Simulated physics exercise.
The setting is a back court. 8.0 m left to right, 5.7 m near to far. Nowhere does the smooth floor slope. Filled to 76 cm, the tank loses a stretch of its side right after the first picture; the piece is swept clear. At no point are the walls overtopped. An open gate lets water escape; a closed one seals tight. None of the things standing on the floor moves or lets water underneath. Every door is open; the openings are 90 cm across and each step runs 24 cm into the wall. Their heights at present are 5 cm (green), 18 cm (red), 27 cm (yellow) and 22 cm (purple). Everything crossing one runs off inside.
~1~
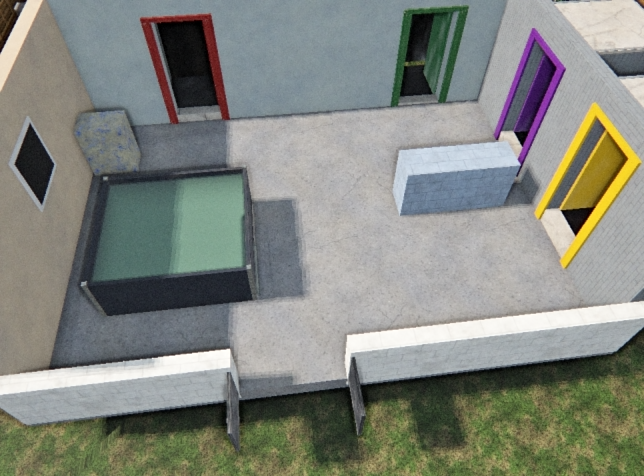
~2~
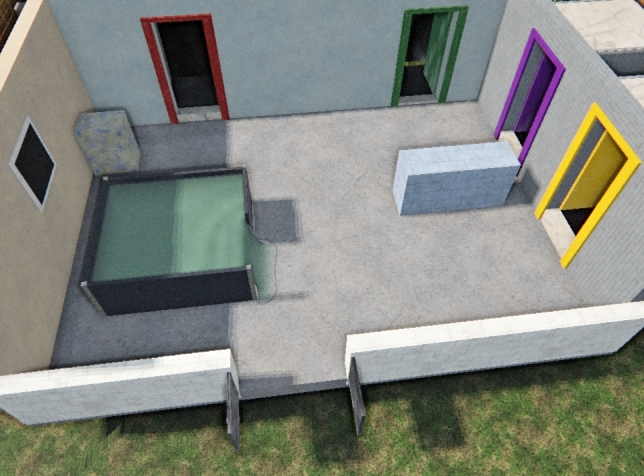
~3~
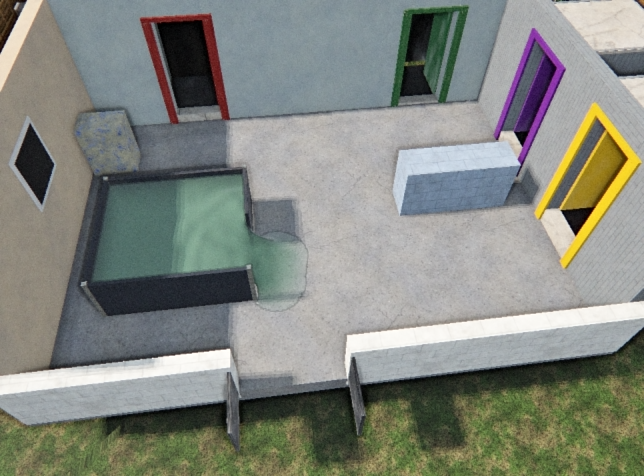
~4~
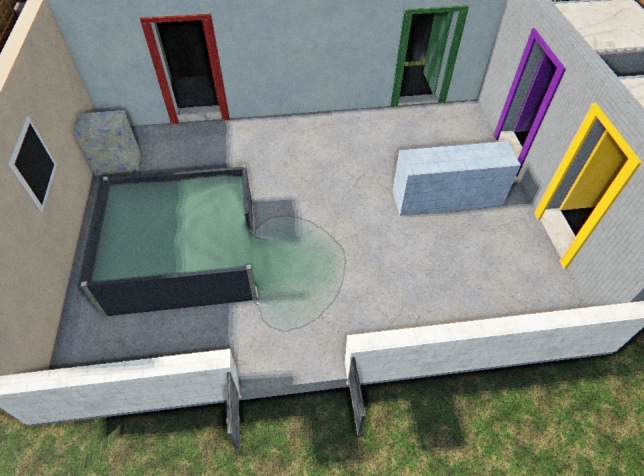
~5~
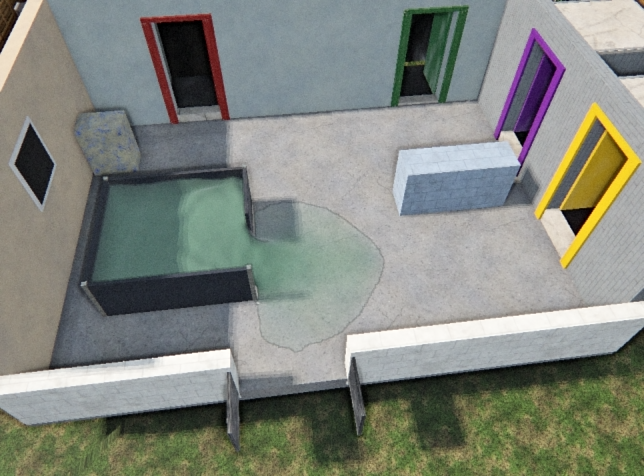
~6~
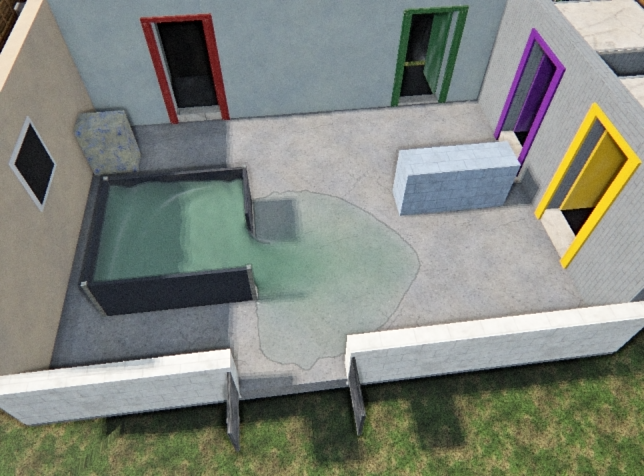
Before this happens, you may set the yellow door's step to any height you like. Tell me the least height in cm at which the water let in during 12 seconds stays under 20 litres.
It should be about 24 cm.
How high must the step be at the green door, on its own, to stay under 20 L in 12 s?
At green, about 11.0 cm.
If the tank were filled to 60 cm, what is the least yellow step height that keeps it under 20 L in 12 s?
Roughly 18 cm high.
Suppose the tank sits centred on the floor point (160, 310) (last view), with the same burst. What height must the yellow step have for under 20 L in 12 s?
New minimum height: Approx. 21 cm.
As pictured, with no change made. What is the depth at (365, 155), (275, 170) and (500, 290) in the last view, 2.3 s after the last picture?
Close to 5, 0 and 6 cm deep.
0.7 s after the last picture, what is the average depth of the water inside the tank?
It averages near 54 cm.
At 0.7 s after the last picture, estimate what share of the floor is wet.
About 35 per cent.
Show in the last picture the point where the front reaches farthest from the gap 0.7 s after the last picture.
(560, 263).
Then, 0.7 s after the last picture water covers 35 % of the floor, deepest (42 cm) near (263, 275); 1 cm at the yellow door, 0 litres in over its 27 cm step.
Then, 2.3 s after the last picture water covers 50 % of the floor, deepest (39 cm) near (542, 294); 32 cm at the yellow door, 2 litres in over its 27 cm step.
Then, 11.3 s after the last picture water covers 95 % of the floor, deepest (14 cm) near (99, 149); 10 cm at the yellow door, 11 litres in over its 27 cm step.
At the yellow door as built, the water peaked near 32 cm, 2.3 s after the last picture.
With a step of 21.5 cm, 37 litres would have come in within the 12 s; with 28.5 cm, 7 litres. So under 20 litres takes about 24 cm.
